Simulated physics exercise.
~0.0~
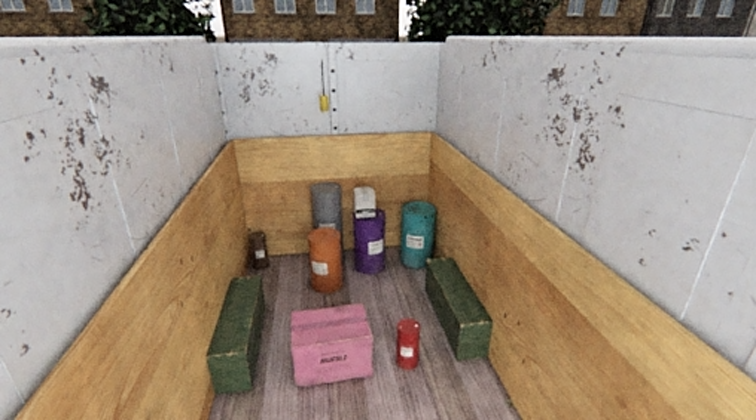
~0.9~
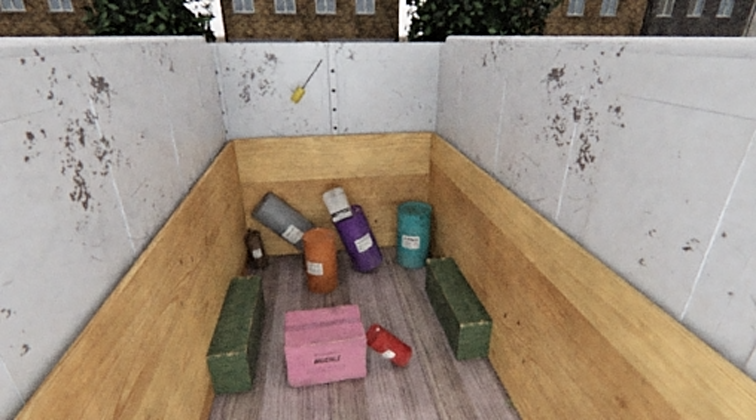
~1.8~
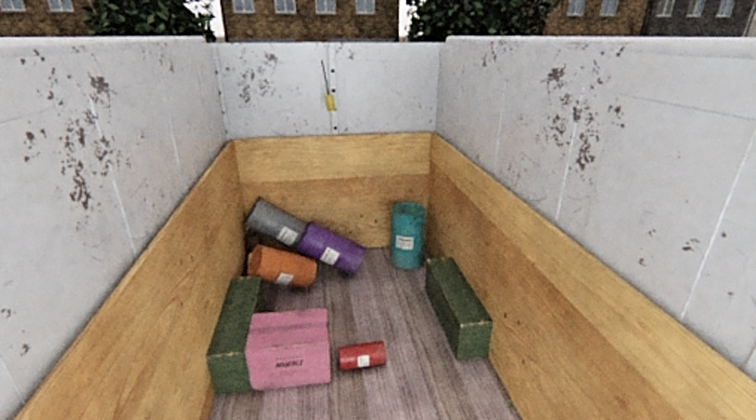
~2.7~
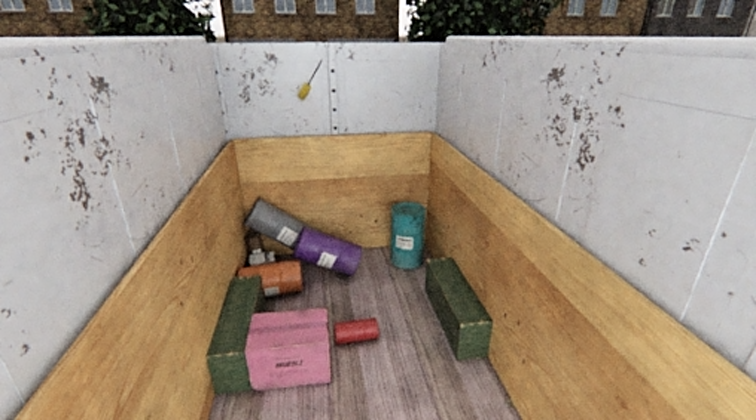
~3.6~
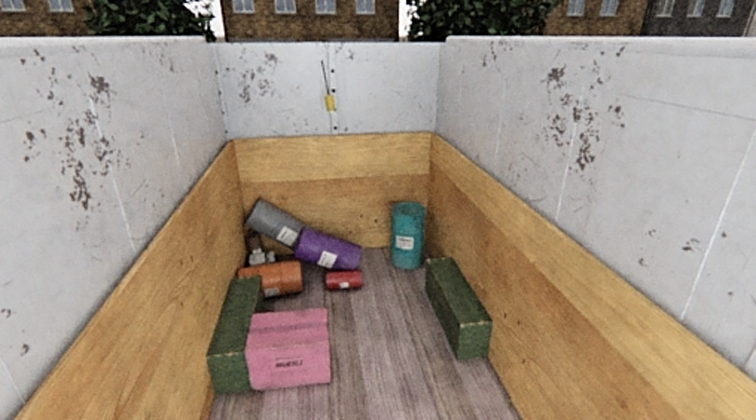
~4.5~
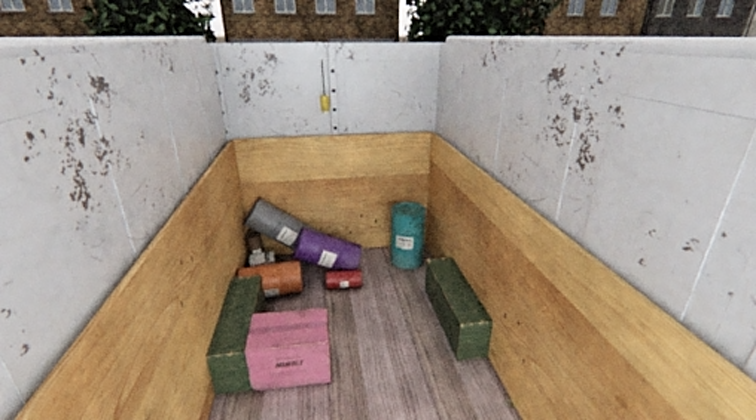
In this clip, drums, boxes and canisters in a van's load bay shift left, where the grey, orange and purple drums topple and the pink box slides against a green wheel box; the fallen red canister rolls toward the front wall and stops, while the turquoise drum remains upright.
